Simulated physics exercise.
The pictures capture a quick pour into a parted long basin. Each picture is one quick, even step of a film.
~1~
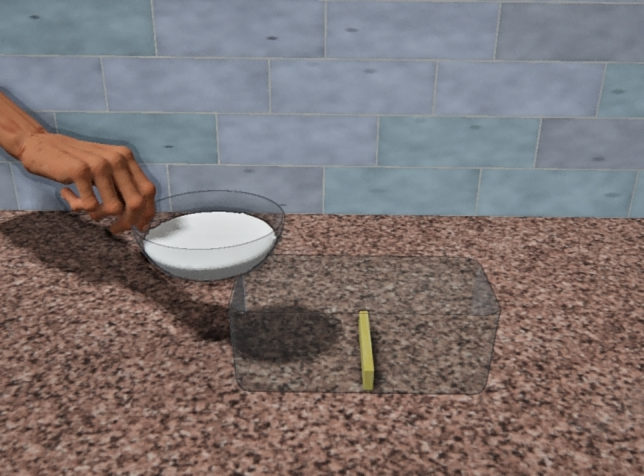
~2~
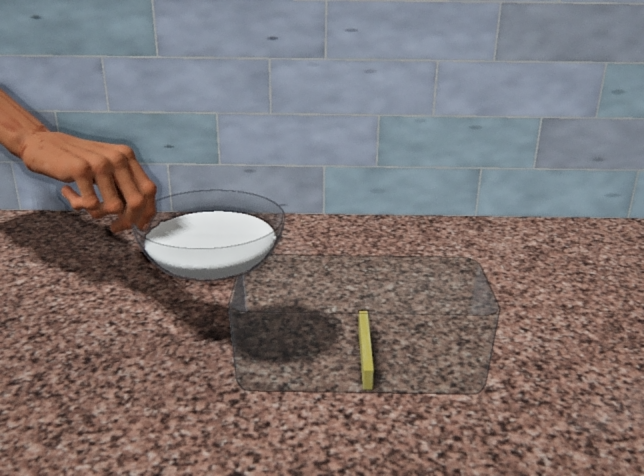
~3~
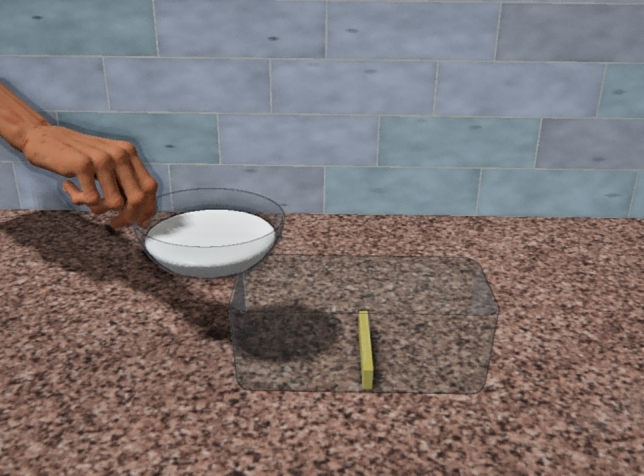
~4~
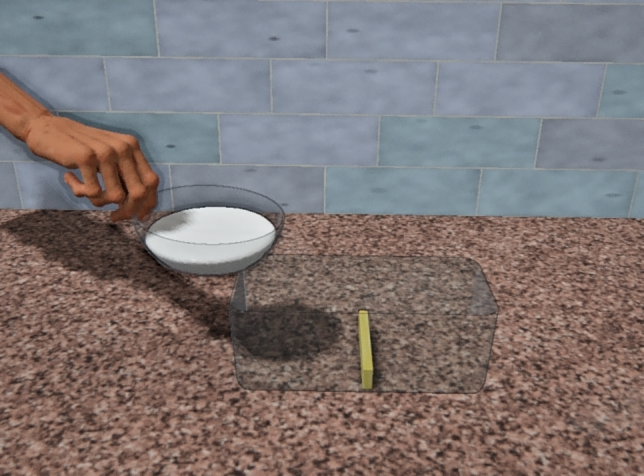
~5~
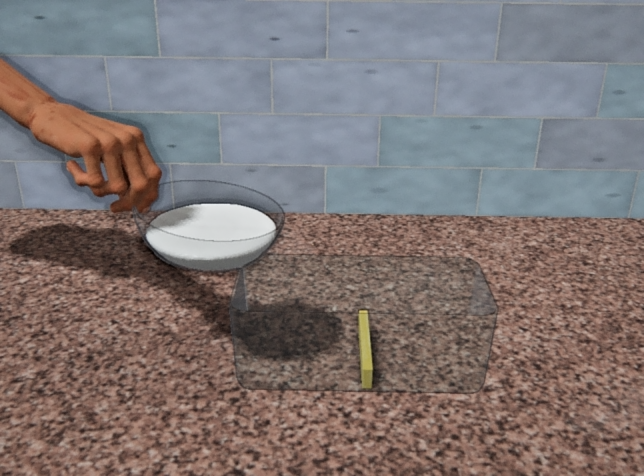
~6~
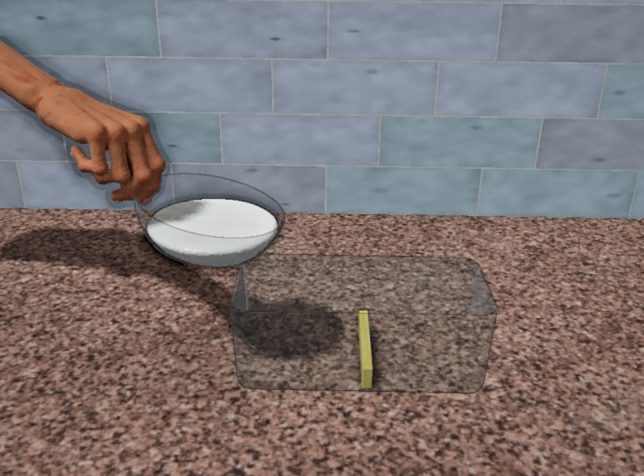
A hand reaching in from the left holds a clear glass bowl of white liquid above a speckled reddish-brown counter, seen from slightly above against blue-grey wall tiles. Below and to the right sits a long transparent basin with a thin yellow divider standing inside. The hand rises slightly, gradually tilting the bowl a little to the right, while the basin and the view stay still.
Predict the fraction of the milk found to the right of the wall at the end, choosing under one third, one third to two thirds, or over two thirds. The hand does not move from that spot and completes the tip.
Prediction: One third to two thirds.
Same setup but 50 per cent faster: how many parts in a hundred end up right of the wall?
Close to 55 out of every hundred.
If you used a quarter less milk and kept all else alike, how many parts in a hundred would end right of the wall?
Some 25 parts in a hundred.
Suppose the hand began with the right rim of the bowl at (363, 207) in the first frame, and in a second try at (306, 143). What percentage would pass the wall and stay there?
Roughly 85 per cent, then roughly 80 per cent.
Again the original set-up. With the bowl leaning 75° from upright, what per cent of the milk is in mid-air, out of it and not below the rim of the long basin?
Share in flight: Approx. 45 %.
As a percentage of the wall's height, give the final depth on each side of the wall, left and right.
Left: About 50; right: About 40.
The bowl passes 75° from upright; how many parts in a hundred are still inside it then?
Remaining share, estimated: 30 %.
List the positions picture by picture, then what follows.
In the first picture, tilt 0°; pouring edge (284, 220); surface from (146, 234) to (277, 235); the long basin's rim runs from (236, 282) to (489, 286); the wall's top is at (366, 340).
In the second picture, tilt 1°; pouring edge (284, 220); surface from (147, 233) to (277, 235).
In the third picture, tilt 2°; pouring edge (284, 220); surface from (147, 231) to (277, 234).
In the fourth picture, tilt 5°; pouring edge (284, 220); surface from (148, 228) to (276, 231).
In the fifth picture, tilt 8°; pouring edge (284, 220); surface from (148, 223) to (277, 229).
In the sixth picture, tilt 12°; pouring edge (284, 221); surface from (150, 217) to (279, 225).
A moment on, the bowl is tipped on its side and 31 per cent is still to pour, 21 is left of the wall and 0 right of it.
Next, the bowl is tipped right over and 0 per cent is still to pour, 54 is left of the wall and 44 right of it.
Then the bowl is tipped right over and 0 per cent is still to pour, 57 is left of the wall and 42 right of it.
Later the bowl is tipped right over and 0 per cent is still to pour, 56 is left of the wall and 43 right of it.
At rest 56 per cent lies left of the wall, 43 right of it and 1 outside.
